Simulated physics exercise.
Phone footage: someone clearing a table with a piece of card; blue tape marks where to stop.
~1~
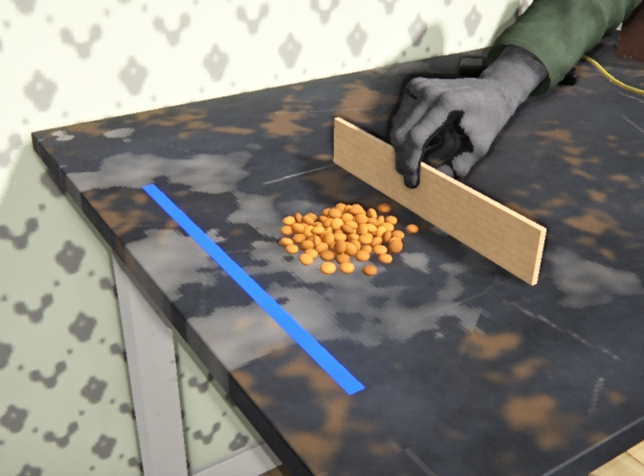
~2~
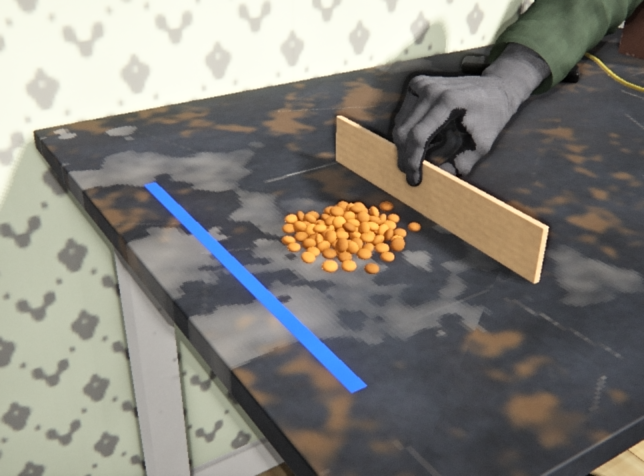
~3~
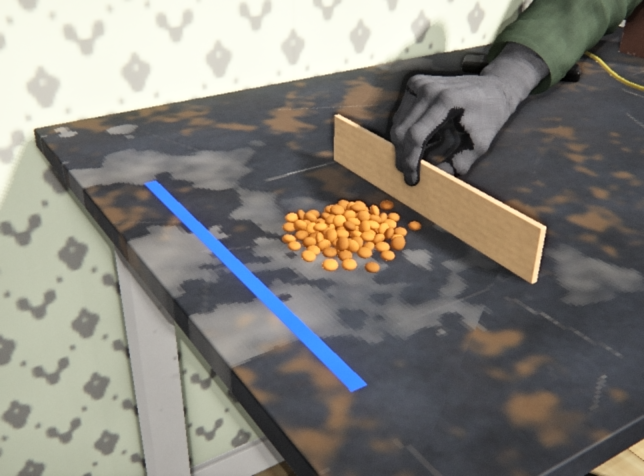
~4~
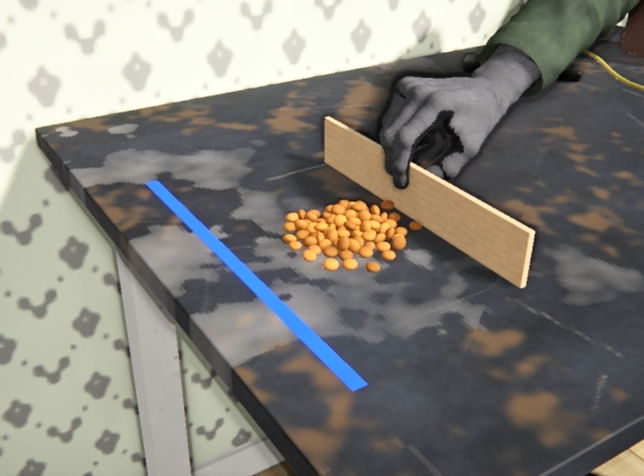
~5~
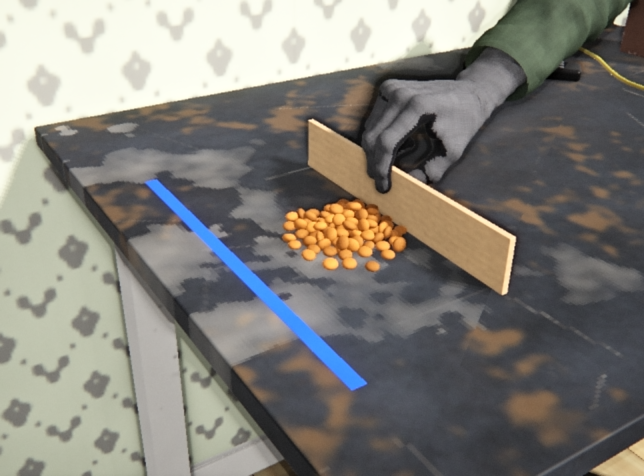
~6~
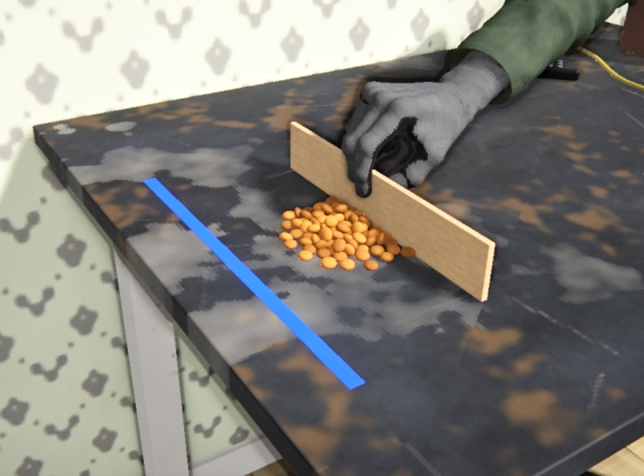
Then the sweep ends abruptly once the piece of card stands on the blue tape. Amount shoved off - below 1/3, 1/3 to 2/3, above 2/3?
Below 1/3.
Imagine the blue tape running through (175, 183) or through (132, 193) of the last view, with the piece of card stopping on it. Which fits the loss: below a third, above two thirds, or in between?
Under a third, then one to two thirds.
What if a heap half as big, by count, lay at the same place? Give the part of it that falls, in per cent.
I'd expect around 0 per cent.
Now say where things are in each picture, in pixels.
The first frame shows piece of card (521, 246), at rest; blue tape (155, 193), about a palm's width from the edge; edge at (164, 295); the heap (339, 229), bits of cat kibble.
The second frame shows piece of card (524, 244), at rest.
The third frame shows piece of card (521, 244); the heap (341, 225).
The fourth frame shows piece of card (510, 248).
The fifth frame shows piece of card (491, 254); the heap (352, 232), just a few pushed along.
The sixth frame shows piece of card (471, 260); blue tape (157, 187); edge at (165, 288); the heap (332, 235), roughly half pushed along.
Just after the last frame, piece of card still moving, near (301, 194); heap all on the table, its front near (215, 256).
A moment on, piece of card stopped at the blue tape; heap about a tenth over the edge.
Further on, piece of card stopped at the blue tape; heap roughly a quarter over the edge.
When it is over, piece of card stopped at the blue tape; heap roughly a quarter over the edge.
